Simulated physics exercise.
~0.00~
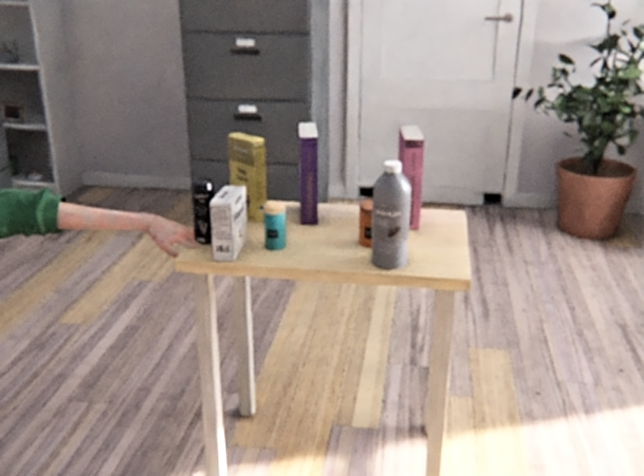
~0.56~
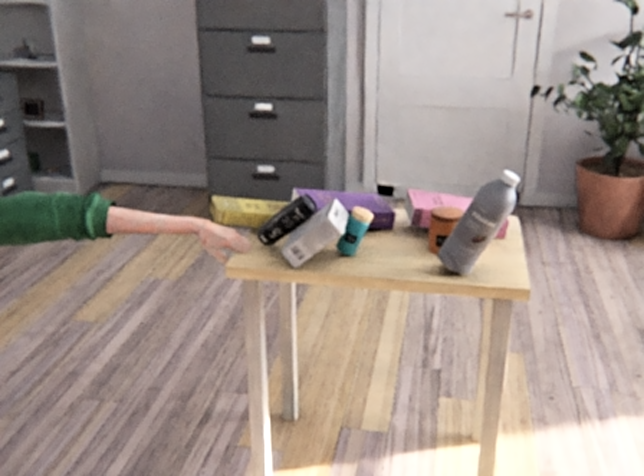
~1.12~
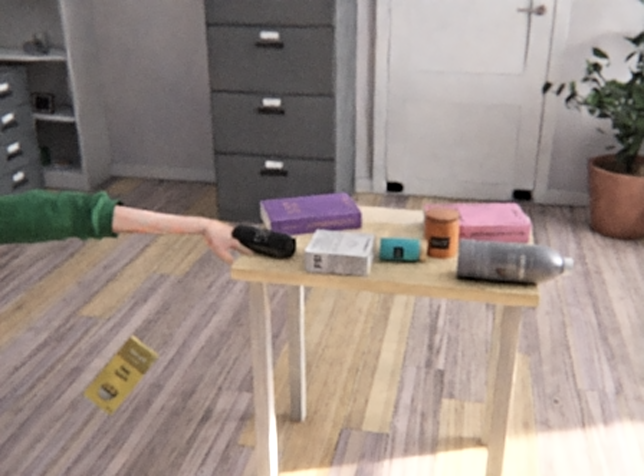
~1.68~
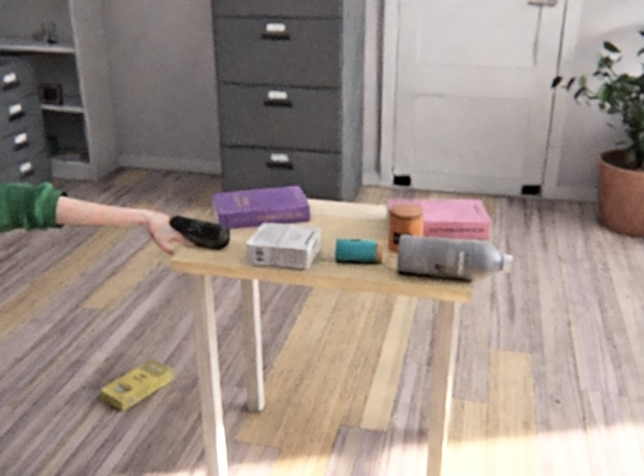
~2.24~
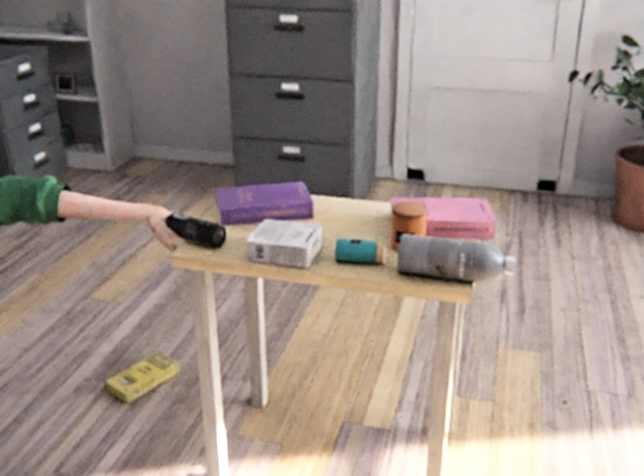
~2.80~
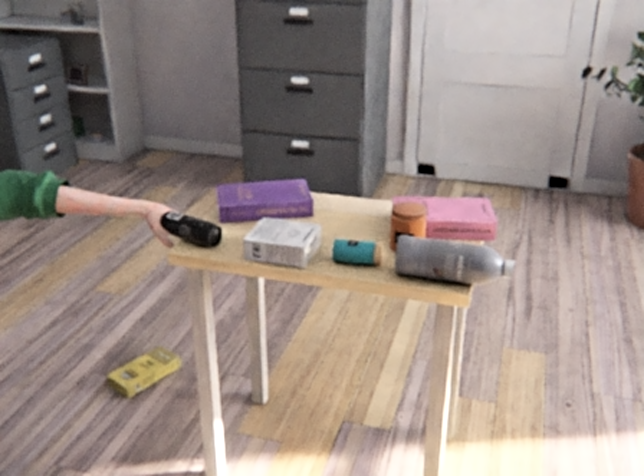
Side table jerked right then back by a green-sleeved arm, toppling packets, books and bottle, yellow packet ending on the floor.
